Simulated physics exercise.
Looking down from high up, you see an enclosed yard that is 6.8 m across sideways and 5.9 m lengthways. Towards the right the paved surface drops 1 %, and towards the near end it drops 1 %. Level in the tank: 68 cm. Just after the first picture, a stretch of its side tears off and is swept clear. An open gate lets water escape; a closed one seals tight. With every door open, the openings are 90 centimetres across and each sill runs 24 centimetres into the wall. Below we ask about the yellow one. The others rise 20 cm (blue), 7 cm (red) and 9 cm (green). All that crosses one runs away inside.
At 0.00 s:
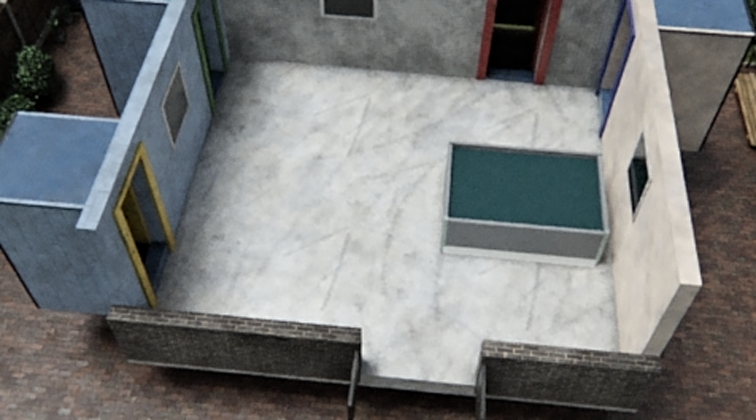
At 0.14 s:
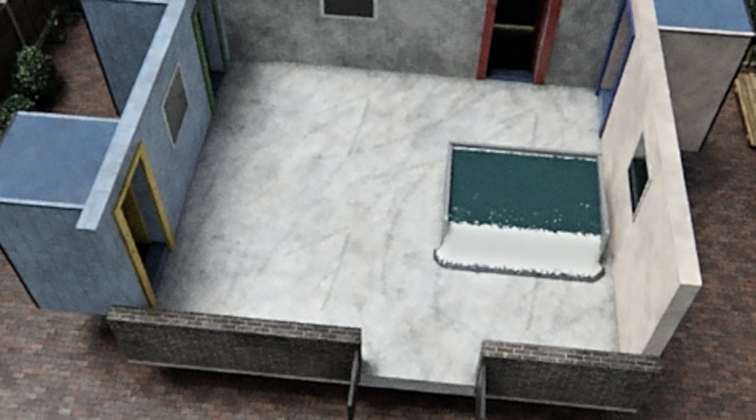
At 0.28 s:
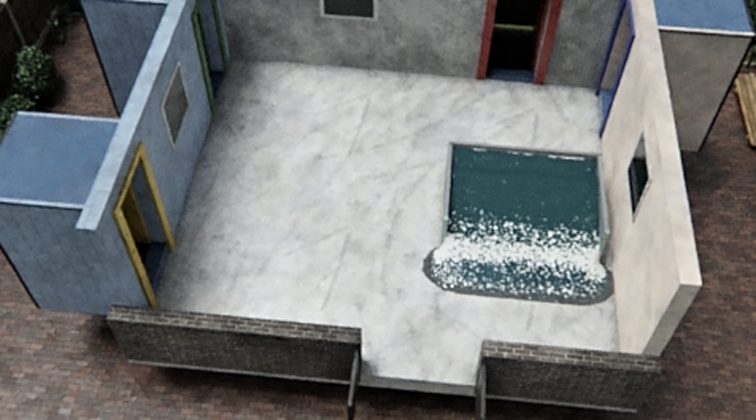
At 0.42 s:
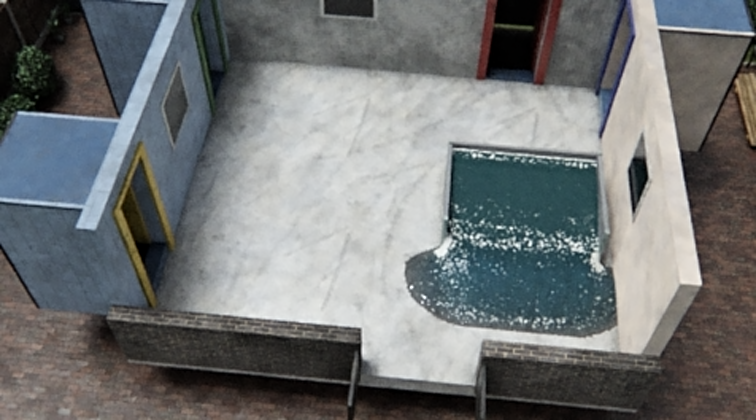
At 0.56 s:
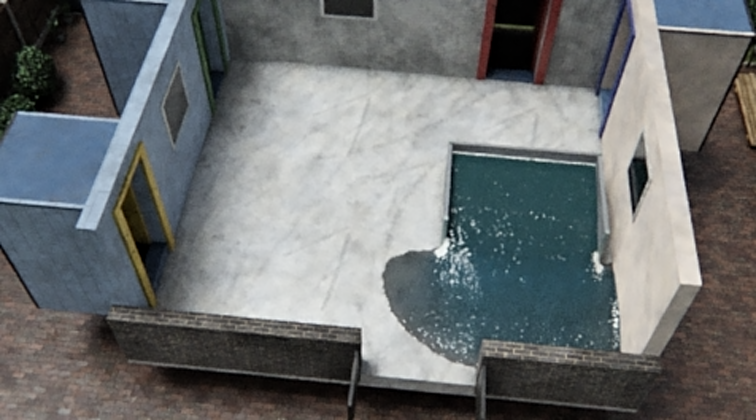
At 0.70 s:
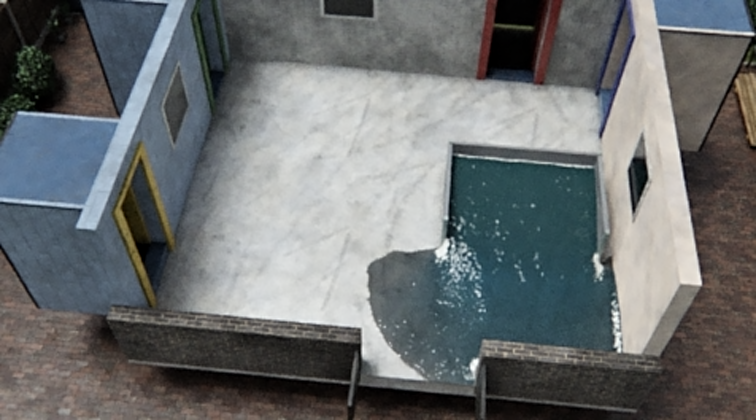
In a walled yard, water bursts from a tank's near side and spreads across the floor.
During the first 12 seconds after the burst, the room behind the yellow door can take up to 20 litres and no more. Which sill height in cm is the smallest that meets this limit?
A height of roughly 10 cm.
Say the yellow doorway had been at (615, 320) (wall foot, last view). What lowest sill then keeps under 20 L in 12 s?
Minimum: Close to 30 cm.
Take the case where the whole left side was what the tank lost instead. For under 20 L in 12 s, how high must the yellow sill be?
Then 17 cm.
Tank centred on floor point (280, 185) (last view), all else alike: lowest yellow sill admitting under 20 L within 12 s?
Then roughly 25 cm.
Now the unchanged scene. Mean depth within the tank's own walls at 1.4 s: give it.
On average, around 25 cm.
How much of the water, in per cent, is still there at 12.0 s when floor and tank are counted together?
Close to 60 per cent is still present.
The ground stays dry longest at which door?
That would be the green door.
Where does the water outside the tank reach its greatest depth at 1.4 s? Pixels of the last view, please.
Look close to (601, 382).
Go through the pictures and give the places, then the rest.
Still water, 68 cm deep, in the tank at (525, 189); the yellow door at (148, 236) is dry, in the first picture.
The gap is at (521, 244), the front 0.3 m out at (444, 263); the back of the tank holds 68 cm, in the second picture.
The front is at (451, 287), 0.7 m from the gap at (520, 246); 1.7 m2 of floor is wet, 65 cm left at the back, in the third picture.
The front is at (453, 318), 1.3 m from the gap at (520, 247); 3.4 m2 of floor is wet, 58 cm left at the back, in the fourth picture.
Water pours out at (520, 248) and has run 1.9 m, to a hidden place; about 9 cm deep outside, 57 cm at the back, in the fifth picture.
The gap is at (520, 248), the front 2.3 m out at a hidden place; the back of the tank holds 51 cm; 3.2 m in a straight line remain to the yellow door at (148, 236), in the sixth picture.
After 1.4 s water covers 20 % of the floor, deepest (56 cm) near (601, 382); it has not reached the yellow door.
After 3.0 s water covers 25 % of the floor, deepest (26 cm) near (606, 285); it has not reached the yellow door.
After 12.0 s water covers 95 % of the floor, deepest (8 cm) near (601, 382); 2 cm at the yellow door, 0 litres in over its 23 cm sill.
At the yellow door as built, the water arrived by 3.8 s and peaked near 15 cm at 4.6 s.
With a sill of 8.5 cm, 33 litres would have come in within the 12 s; with 11.5 cm, 10 litres. So under 20 litres takes about 10 cm.
